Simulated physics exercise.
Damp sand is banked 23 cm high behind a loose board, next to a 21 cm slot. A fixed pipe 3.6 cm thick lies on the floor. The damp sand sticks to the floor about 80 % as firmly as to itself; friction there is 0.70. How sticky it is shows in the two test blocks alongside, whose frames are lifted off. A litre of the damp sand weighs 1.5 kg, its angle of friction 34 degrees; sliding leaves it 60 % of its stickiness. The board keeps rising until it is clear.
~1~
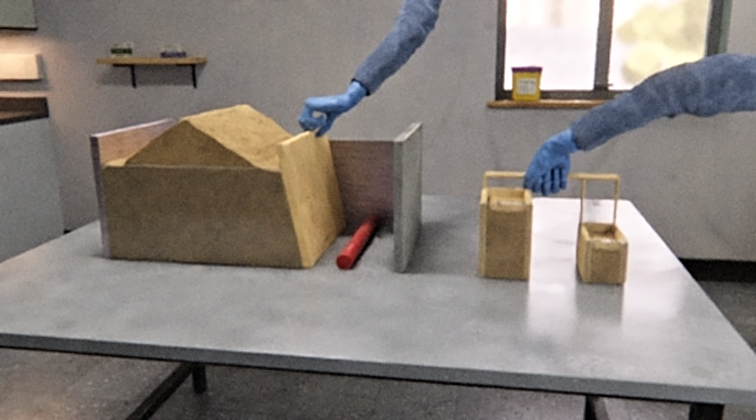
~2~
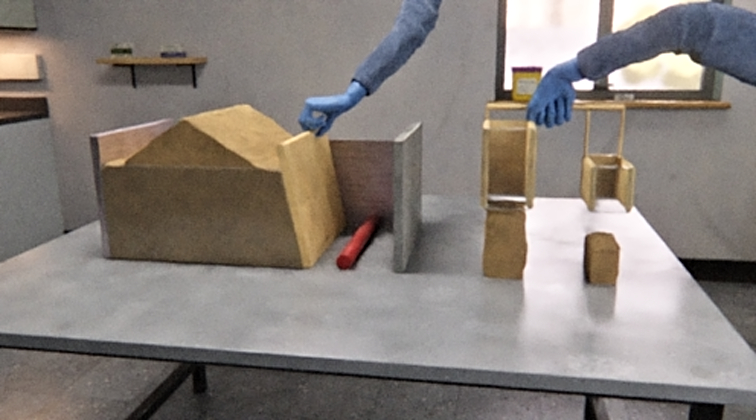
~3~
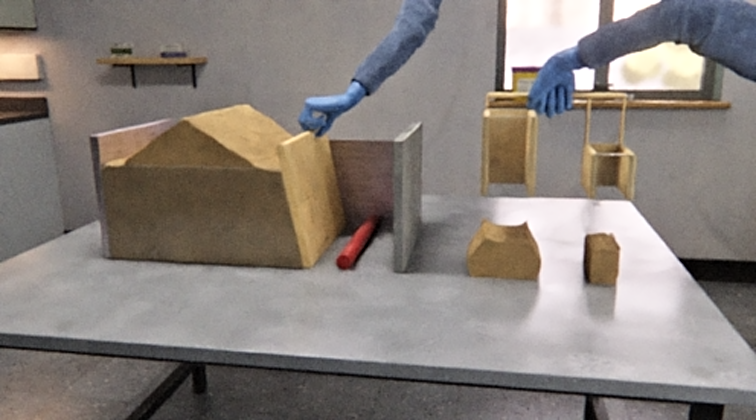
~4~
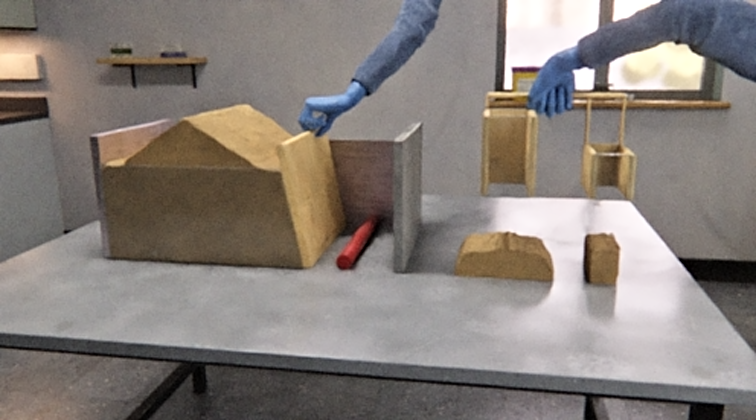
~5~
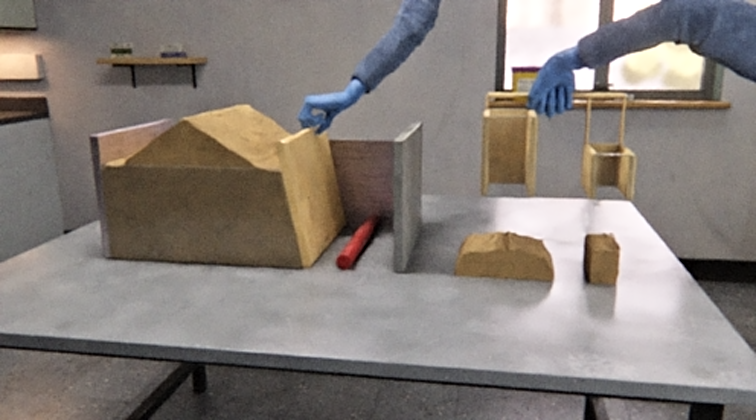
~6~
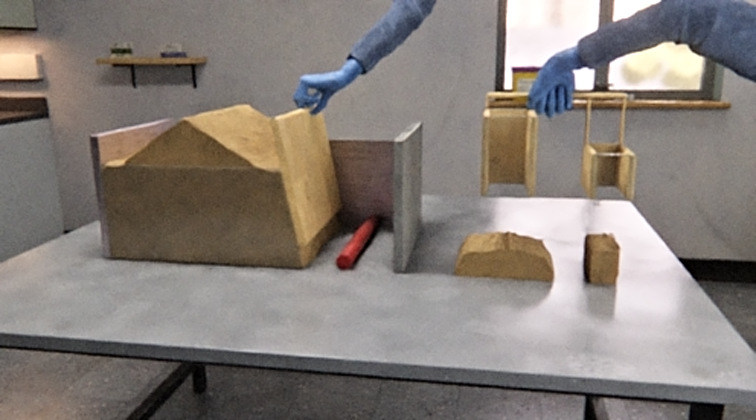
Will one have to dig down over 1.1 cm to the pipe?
The pipe ends up covered.
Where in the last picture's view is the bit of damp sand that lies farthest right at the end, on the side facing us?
At about (359, 268).
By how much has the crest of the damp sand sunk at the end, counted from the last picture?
Some 5.0 cm.
Last picture + 0.26 s, the face still stands and nothing lies on the pipe.
Last picture + 0.57 s, the fallen stuff reaches 7 % of the way across and nothing lies on the pipe.
Last picture + 0.88 s, the fallen stuff reaches 47 % of the way across and 4.7 cm lies on the pipe.
Last picture + 1.19 s, the fallen stuff reaches 54 % of the way across and 4.5 cm lies on the pipe.
Last picture + 1.65 s, the fallen stuff reaches 62 % of the way across and 3.3 cm lies on the pipe.
